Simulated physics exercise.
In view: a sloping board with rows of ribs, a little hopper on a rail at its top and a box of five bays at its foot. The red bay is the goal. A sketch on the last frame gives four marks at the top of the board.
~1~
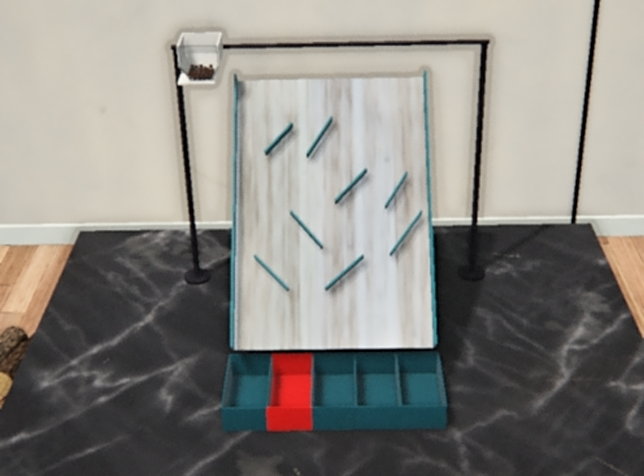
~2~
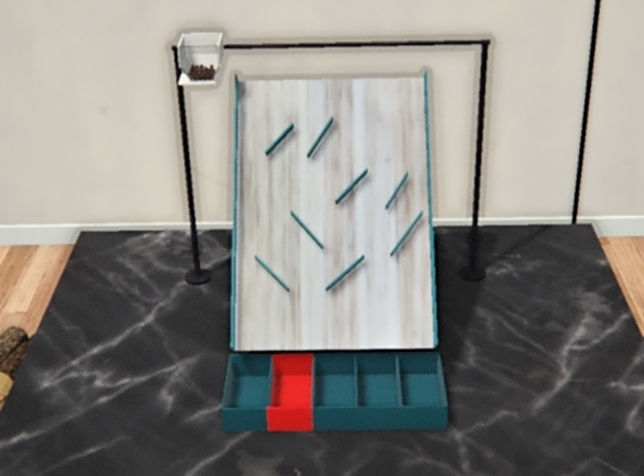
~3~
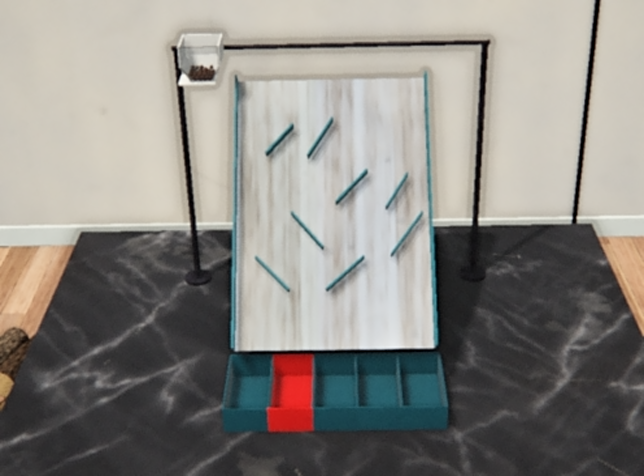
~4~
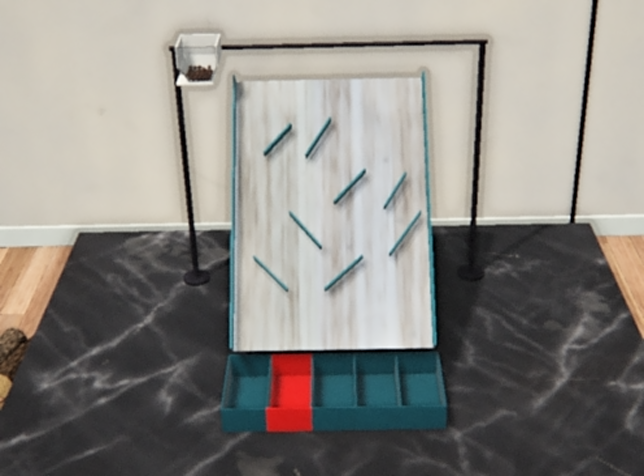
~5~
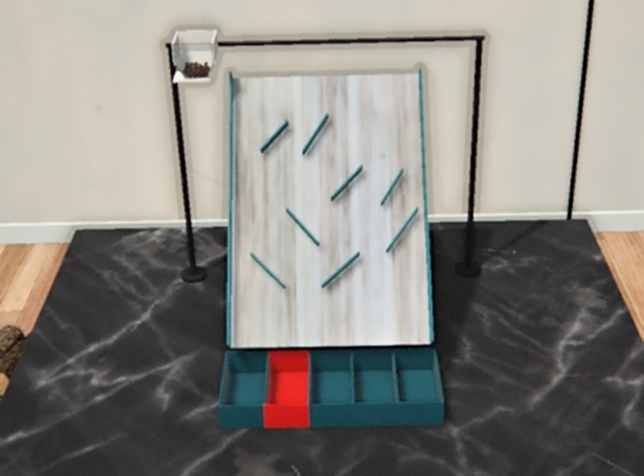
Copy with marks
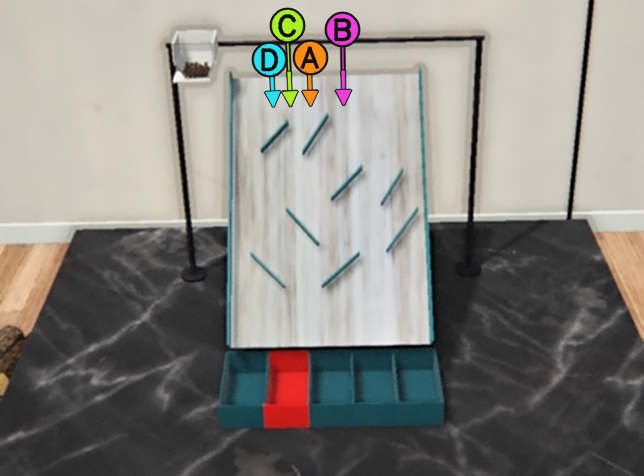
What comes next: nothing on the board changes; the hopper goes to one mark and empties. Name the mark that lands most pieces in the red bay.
Mark B.
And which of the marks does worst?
It is D.
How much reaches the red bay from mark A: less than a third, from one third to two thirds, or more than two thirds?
Mark A gives less than a third.
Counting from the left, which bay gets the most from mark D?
The first from the left.
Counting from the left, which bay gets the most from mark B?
The second.
On the marked copy, mark A meets the board at (310, 100); mark B meets the board at (343, 99); mark C meets the board at (290, 100); mark D meets the board at (273, 101).
If A is chosen, a small part in the red bay, most in other bays.
If B is chosen, most in the red bay, a small part in other bays, a stray few outside the box.
If C is chosen, about a quarter in the red bay, most in other bays.
If D is chosen, a stray few in the red bay, nearly all in other bays, a small part outside the box.
